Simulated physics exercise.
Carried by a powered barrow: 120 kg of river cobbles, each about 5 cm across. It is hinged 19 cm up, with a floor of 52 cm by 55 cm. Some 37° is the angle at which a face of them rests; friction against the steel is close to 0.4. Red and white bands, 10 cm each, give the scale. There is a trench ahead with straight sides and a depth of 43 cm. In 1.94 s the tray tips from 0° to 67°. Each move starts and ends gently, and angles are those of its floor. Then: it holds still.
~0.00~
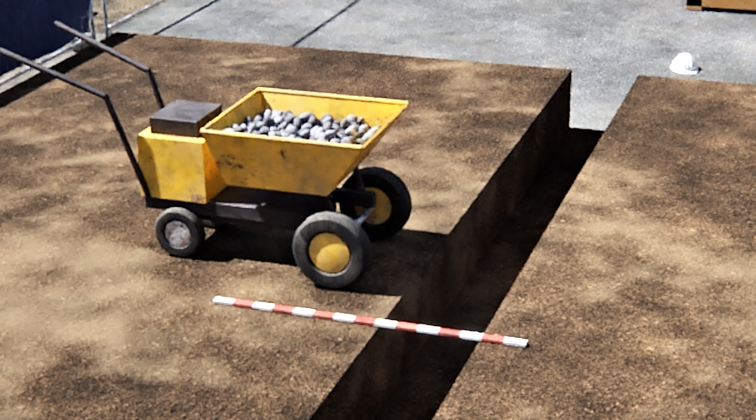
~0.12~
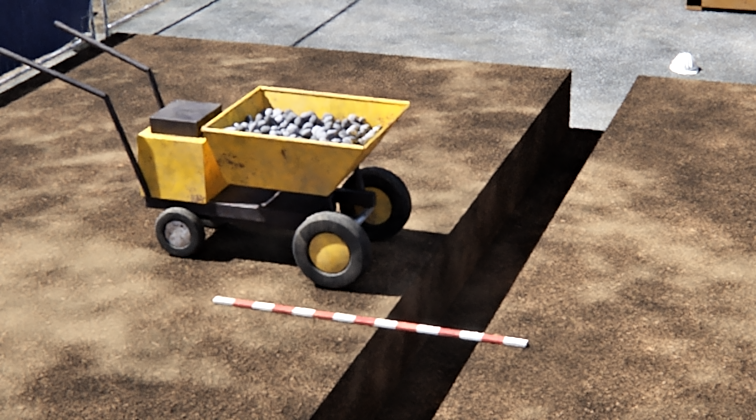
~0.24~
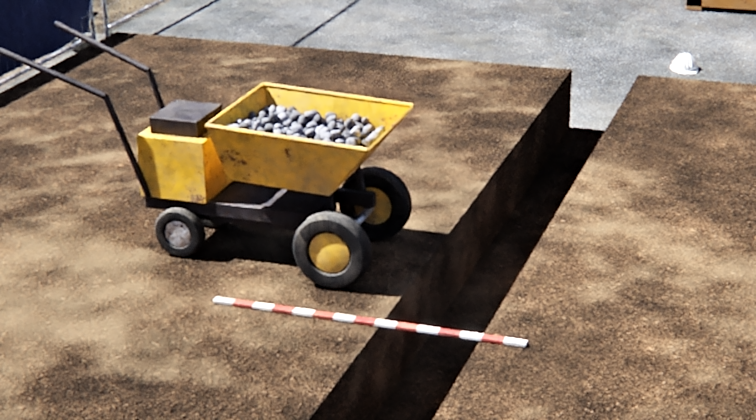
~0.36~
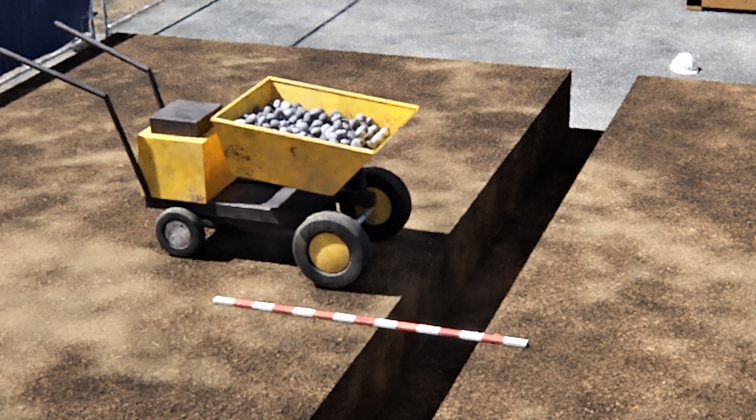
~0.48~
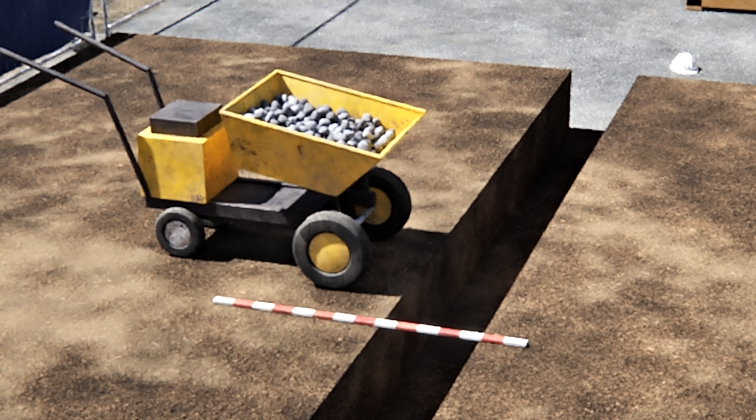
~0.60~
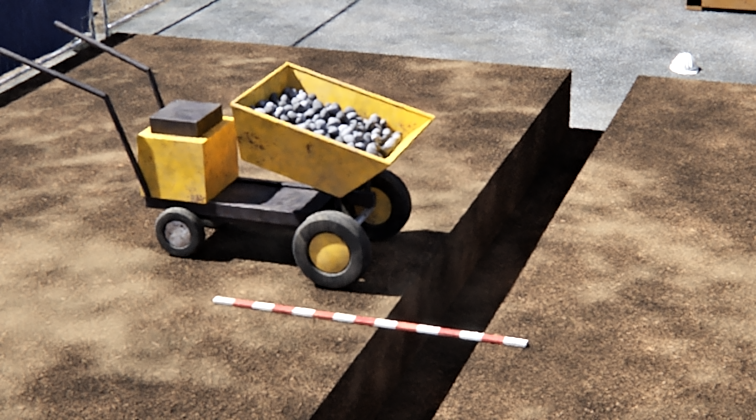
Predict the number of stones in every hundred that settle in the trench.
Close to 85 in a hundred.
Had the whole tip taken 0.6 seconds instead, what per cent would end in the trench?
It would come to roughly 55 per cent.
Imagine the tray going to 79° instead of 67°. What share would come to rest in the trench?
Near 85 per cent then.
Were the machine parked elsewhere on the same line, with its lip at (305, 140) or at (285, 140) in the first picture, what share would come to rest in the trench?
From the first spot near 100, from the second near 85 per cent.
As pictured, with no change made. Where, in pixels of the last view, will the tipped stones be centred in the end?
(488, 344).
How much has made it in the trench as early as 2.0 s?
About 35 per cent by then.
After 1.5 s the floor is at 57°; 100 % in the tray; the foremost stones are at (455, 217).
After 2.0 s the floor is at 67°; 56 % in the tray, 34 % in the trench, 10 % past the trench; the foremost stones are at (561, 297).
After 2.4 s the floor is at 67°; 33 % in the tray, 52 % in the trench, 15 % past the trench; the foremost stones are at (617, 296).
After 4.3 s the floor is at 67°; 0 % in the tray, 85 % in the trench, 15 % past the trench; the foremost stones are at (647, 289).
